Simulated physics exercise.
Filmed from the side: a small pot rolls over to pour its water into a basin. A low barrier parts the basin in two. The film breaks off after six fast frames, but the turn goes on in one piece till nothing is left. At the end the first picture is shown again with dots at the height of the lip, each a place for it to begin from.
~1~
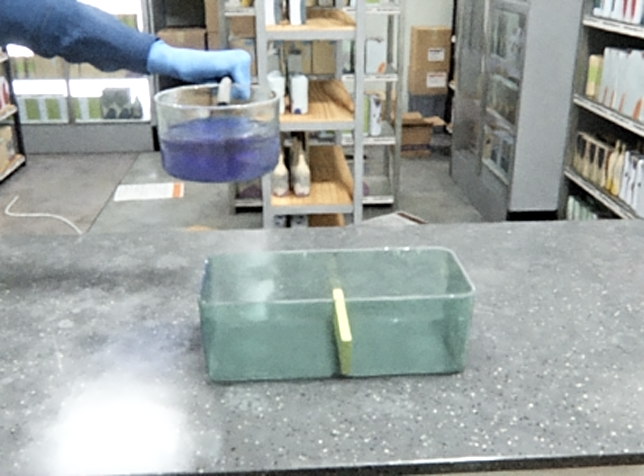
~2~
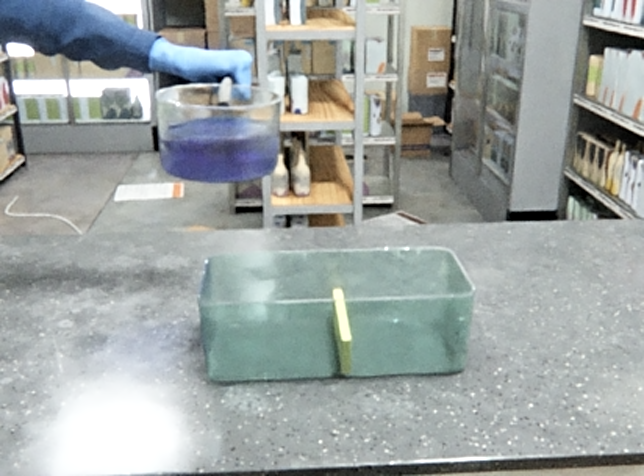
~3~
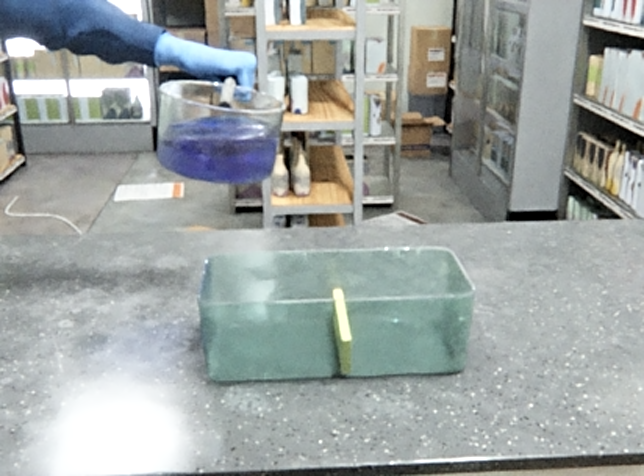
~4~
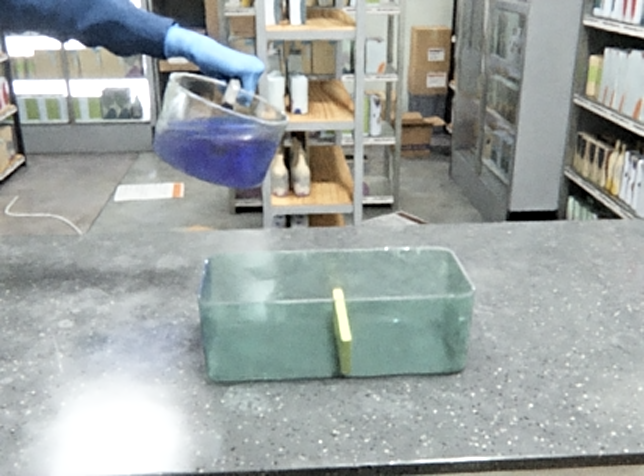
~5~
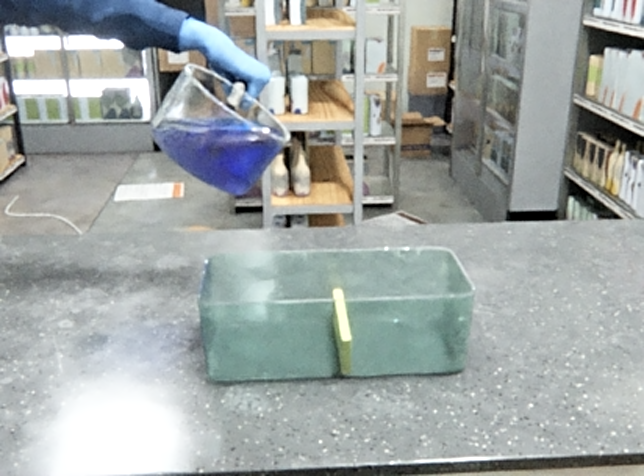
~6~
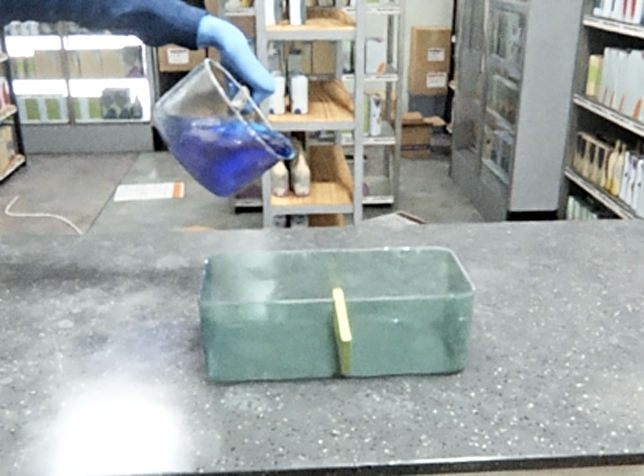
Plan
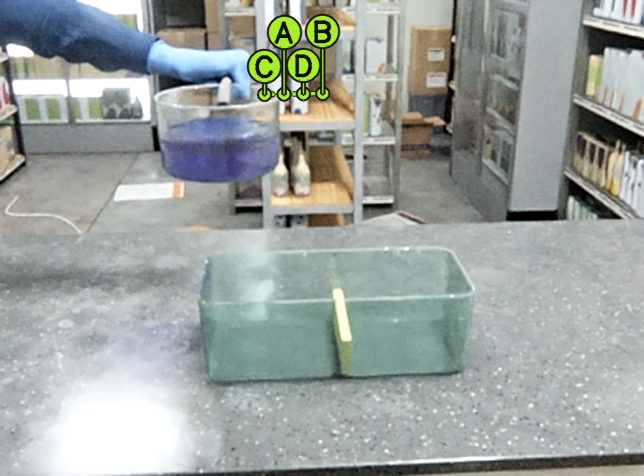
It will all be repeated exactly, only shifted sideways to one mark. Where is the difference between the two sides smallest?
Spot D does it best.
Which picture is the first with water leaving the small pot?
In picture 6.
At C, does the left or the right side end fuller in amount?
More ends on the left.
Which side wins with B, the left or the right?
The right one.
On the marked copy, A at (284, 94); B at (322, 93); C at (264, 94); D at (303, 93).
Choosing A, about 76 % ends left of the wall and 21 % right of it; 4 % is lost outside.
Choosing B, about 23 % ends left of the wall and 74 % right of it; 3 % is lost outside.
Choosing C, about 84 % ends left of the wall and 6 % right of it; 10 % is lost outside.
Choosing D, about 50 % ends left of the wall and 47 % right of it; 3 % is lost outside.
